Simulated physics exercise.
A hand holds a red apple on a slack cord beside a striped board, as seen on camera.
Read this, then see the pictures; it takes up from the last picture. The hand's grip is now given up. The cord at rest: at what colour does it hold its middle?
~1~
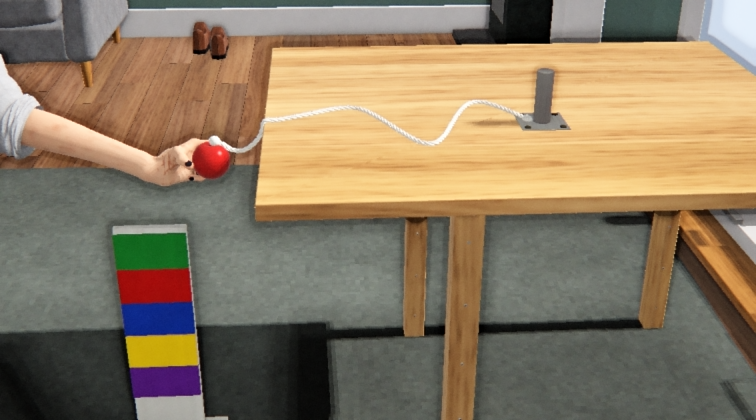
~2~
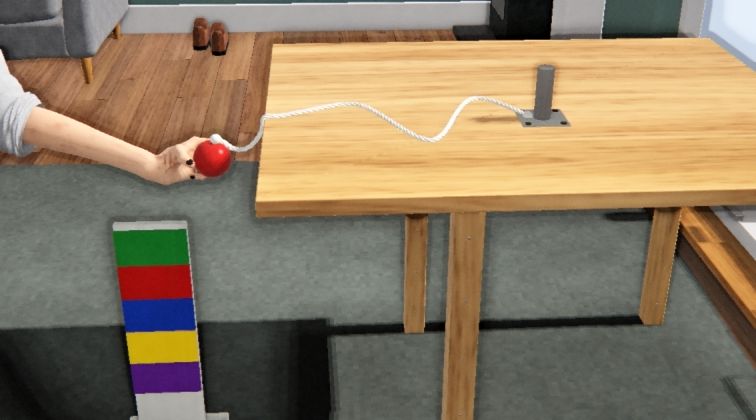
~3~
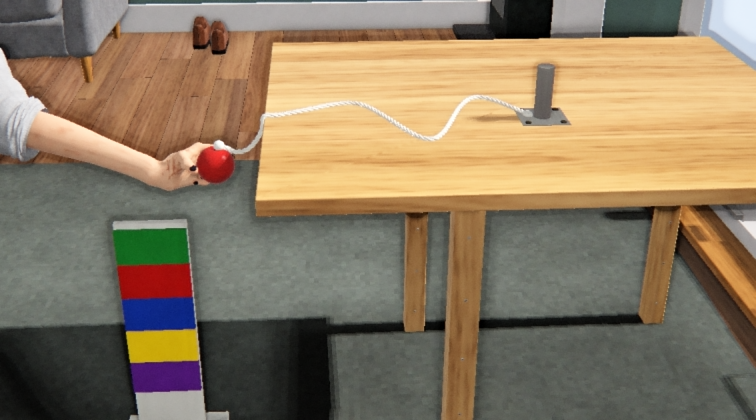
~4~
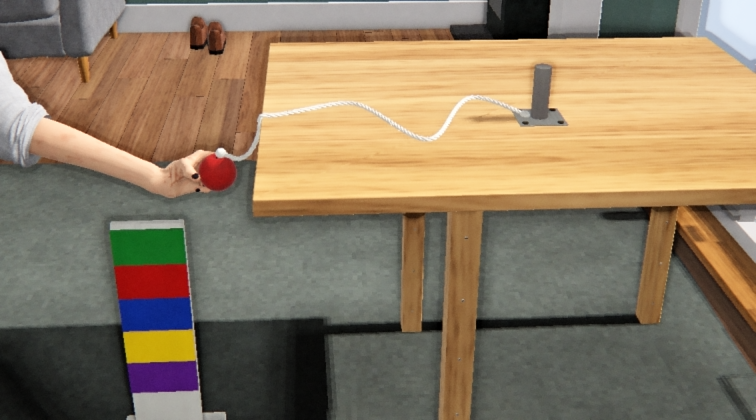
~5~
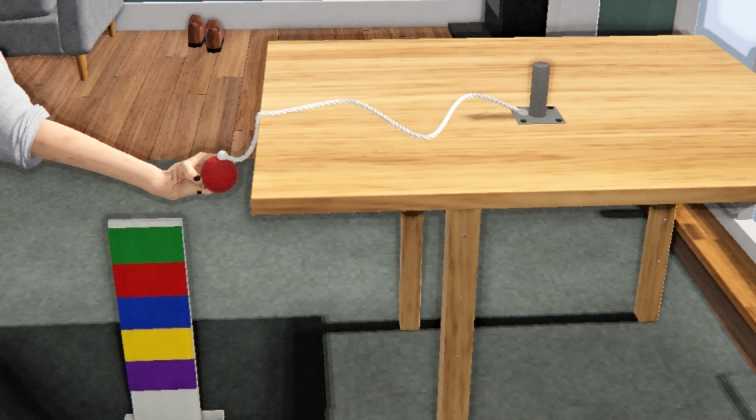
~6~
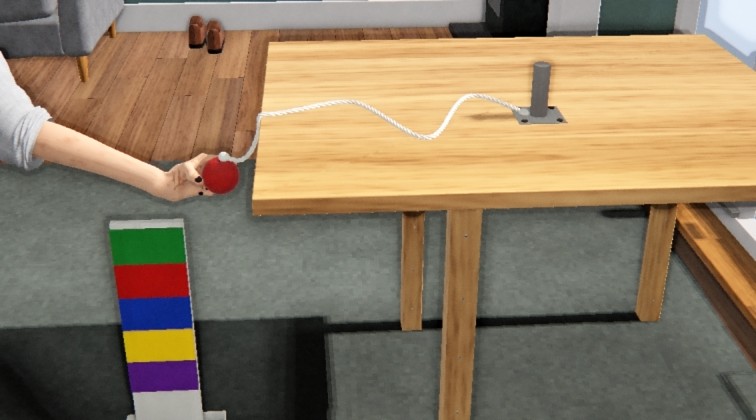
The colour is yellow.
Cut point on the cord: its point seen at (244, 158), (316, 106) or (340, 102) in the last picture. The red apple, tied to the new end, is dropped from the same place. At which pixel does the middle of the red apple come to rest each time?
Try by try: (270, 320), (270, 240) and (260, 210).
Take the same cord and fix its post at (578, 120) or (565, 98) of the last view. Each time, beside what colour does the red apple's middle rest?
Answer, in order: Blue, blue.
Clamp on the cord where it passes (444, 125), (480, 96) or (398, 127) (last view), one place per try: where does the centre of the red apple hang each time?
They end up at (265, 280), (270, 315) and (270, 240).
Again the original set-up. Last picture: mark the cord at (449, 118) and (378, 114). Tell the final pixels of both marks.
First: (379, 117). Second: (261, 145).
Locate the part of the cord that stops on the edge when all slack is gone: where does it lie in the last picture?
Pixel (388, 120) or thereabouts.
Soon after, apple near (271, 331); level with yellow.
After that, apple near (273, 341); level with yellow.
In the end, apple near (274, 342); level with yellow. Its middle rests at the yellow band.
